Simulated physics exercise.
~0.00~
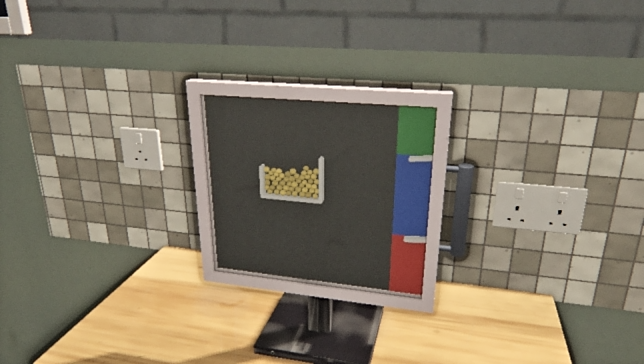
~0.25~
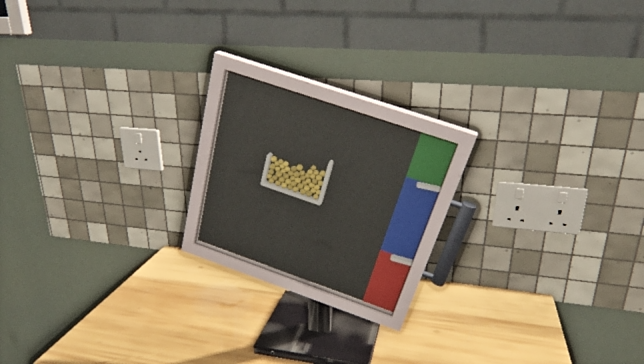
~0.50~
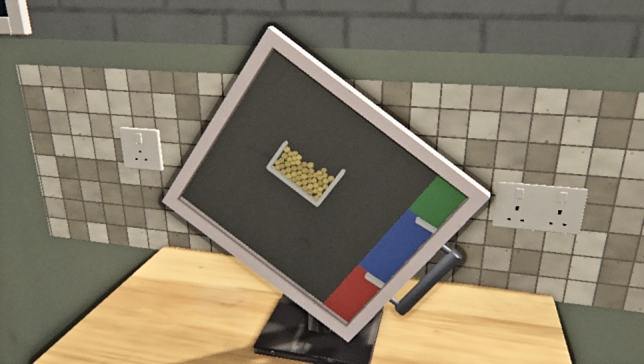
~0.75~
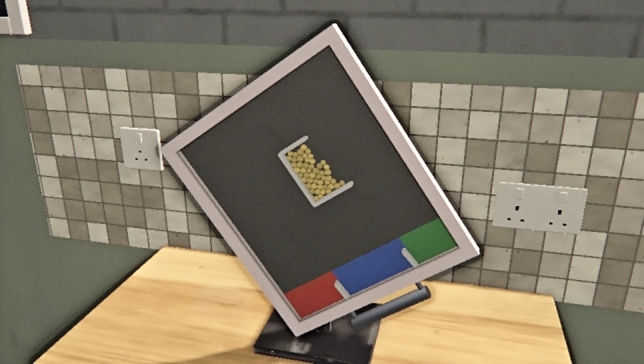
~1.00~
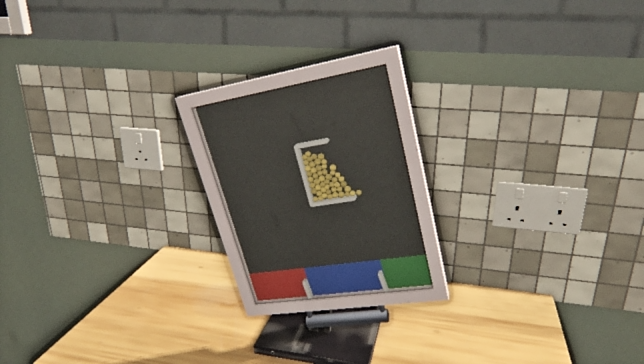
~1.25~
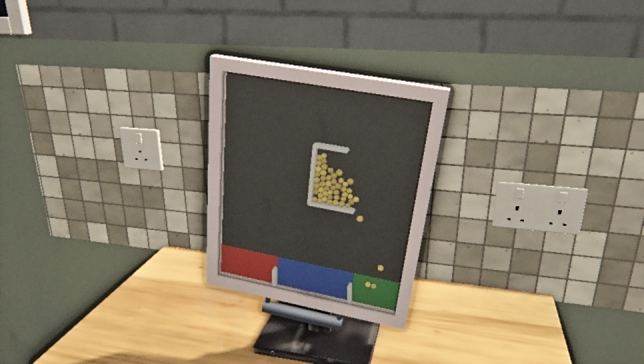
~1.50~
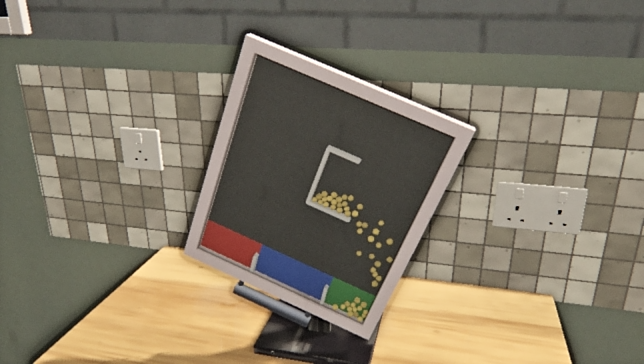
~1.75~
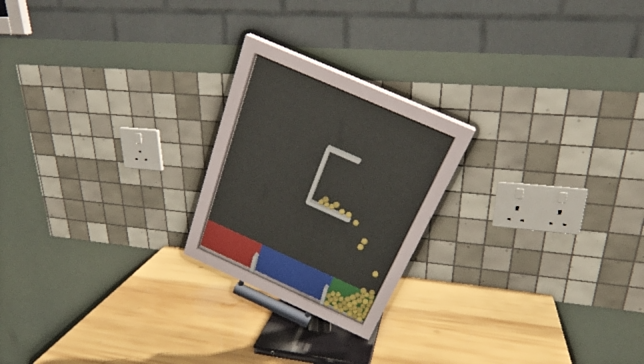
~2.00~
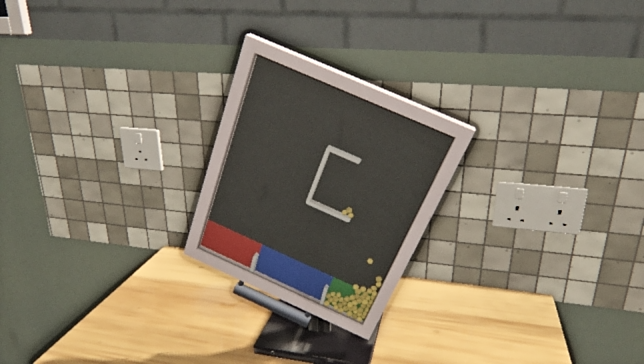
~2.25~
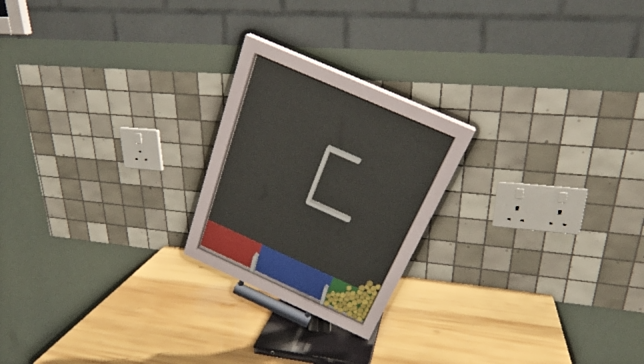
At first, a flat, clear-faced box stands upright on a wooden table, with yellowish beans heaped in a small open-topped tray and green, blue and red pockets down its right side. The box turns clockwise, and the beans slump against the tray's side as it tips. Once the pockets swing round to the bottom, a few beans slip over the tray's open edge. The box turns a little further and stops at a tilt, while the rest stream down to the lower right. Finally the tray is empty, and the beans lie piled in and around the green pocket, with red and blue empty.
